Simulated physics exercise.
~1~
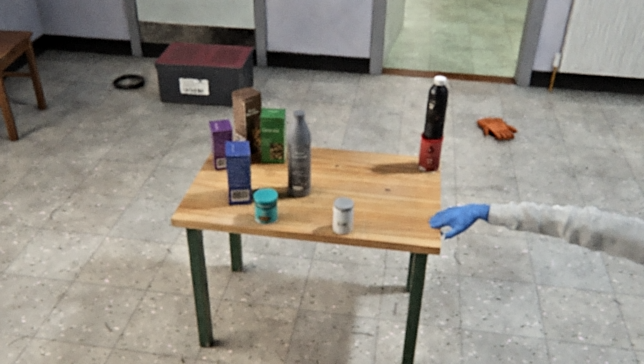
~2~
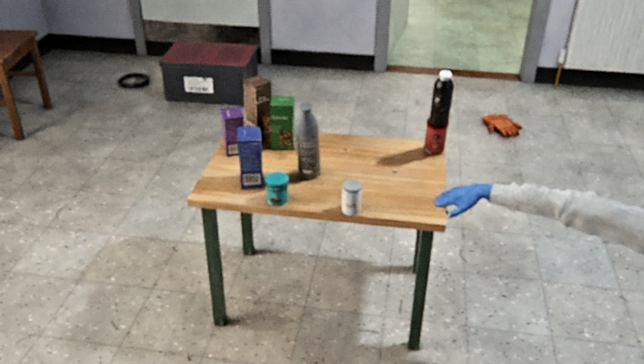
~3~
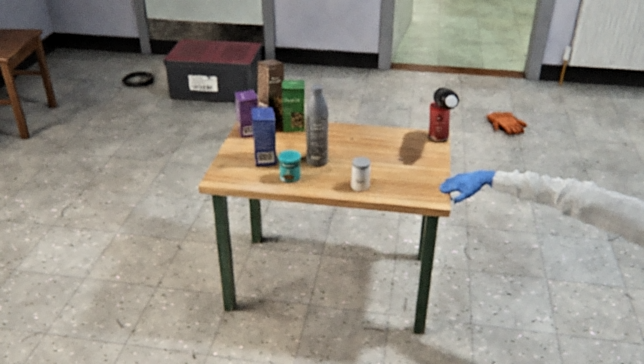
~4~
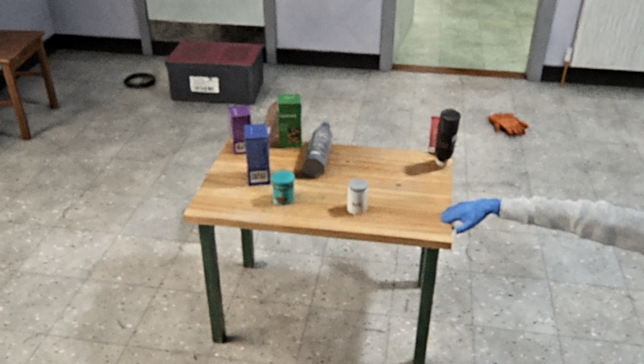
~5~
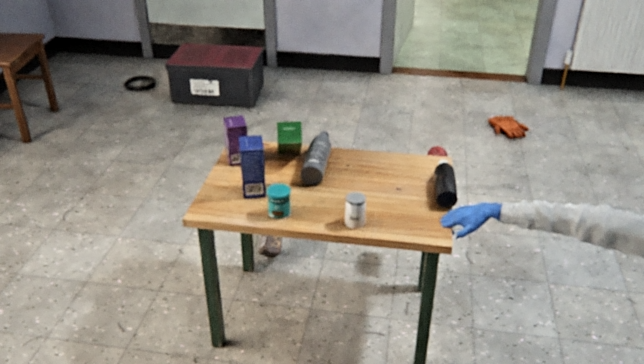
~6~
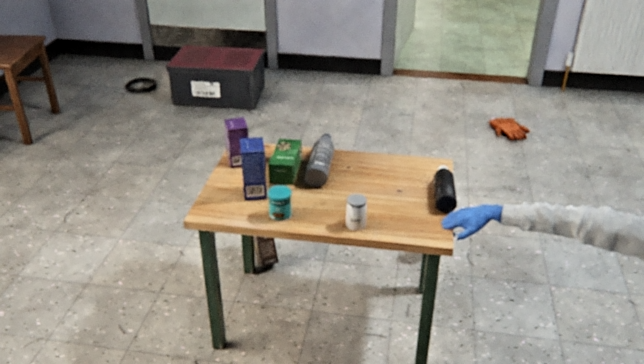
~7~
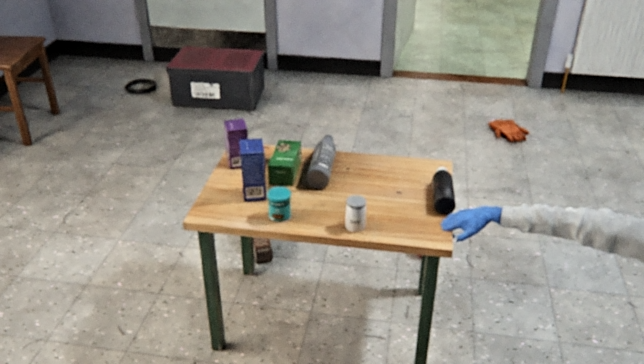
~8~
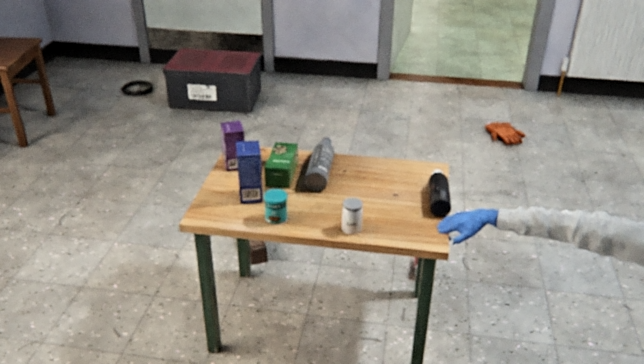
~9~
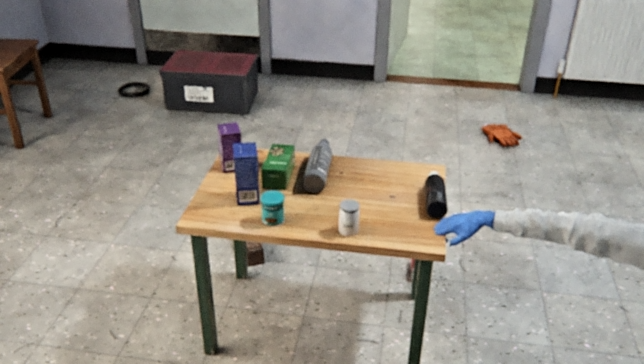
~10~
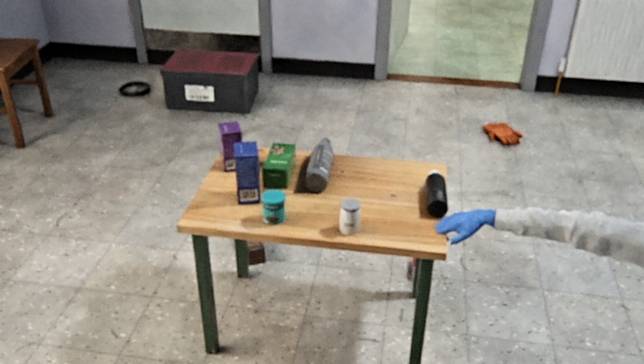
A wooden table jerks under a gloved hand, toppling several items and dropping two off.
